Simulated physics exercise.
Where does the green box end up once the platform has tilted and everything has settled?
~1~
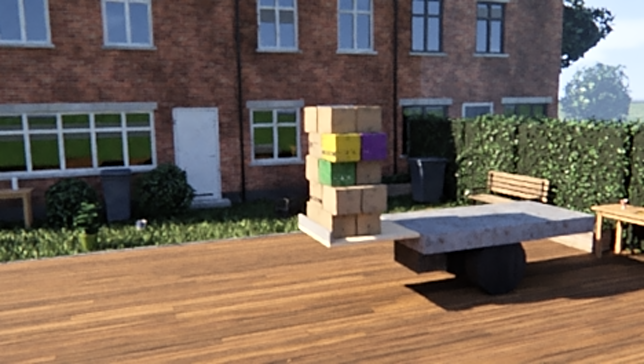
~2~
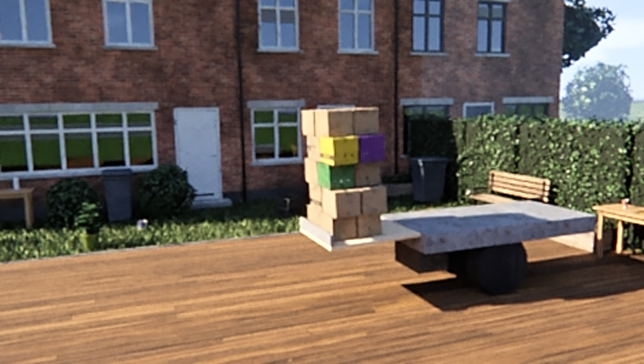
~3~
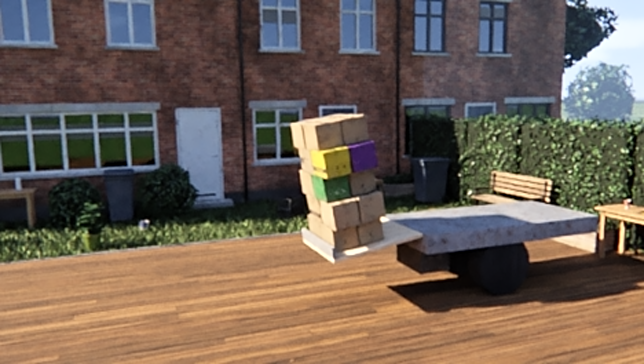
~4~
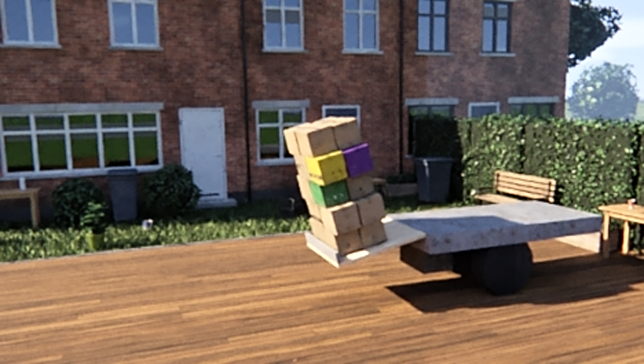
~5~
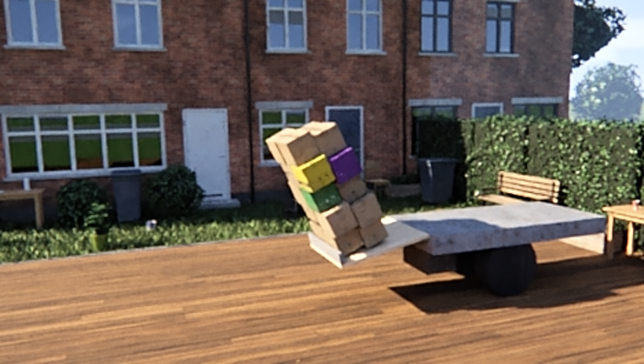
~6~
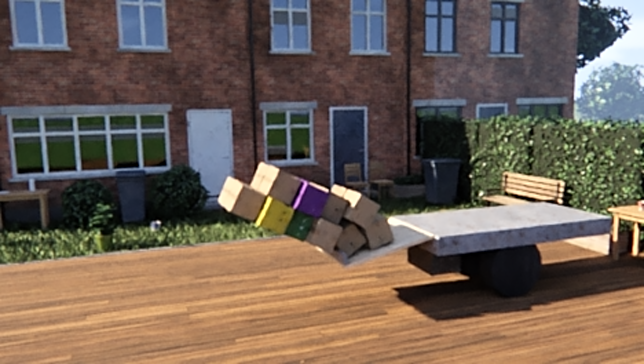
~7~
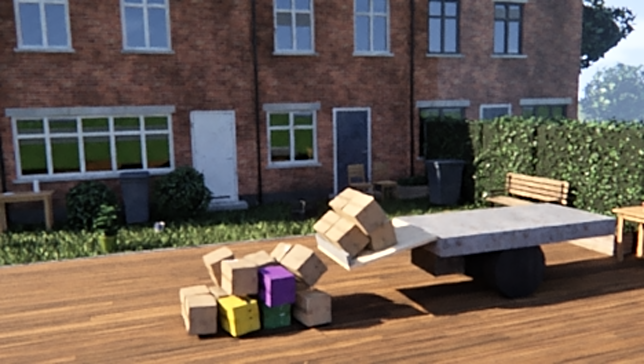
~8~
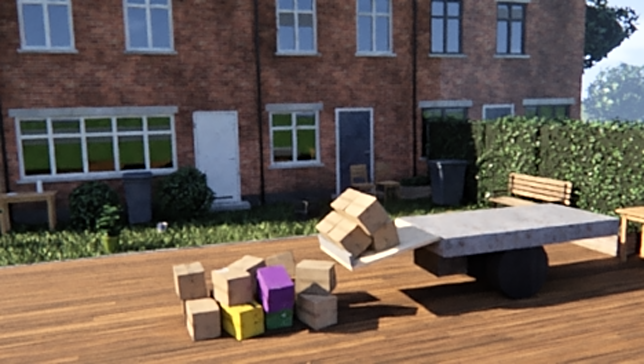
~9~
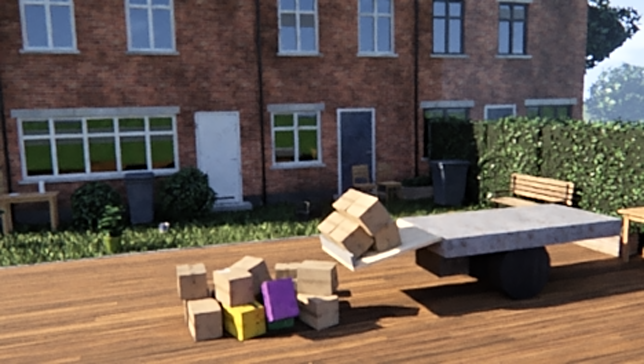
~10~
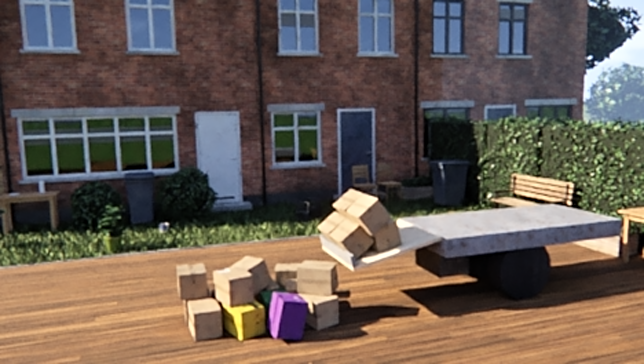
It drops off the platform and ends up on the wooden decking, among the other fallen boxes.
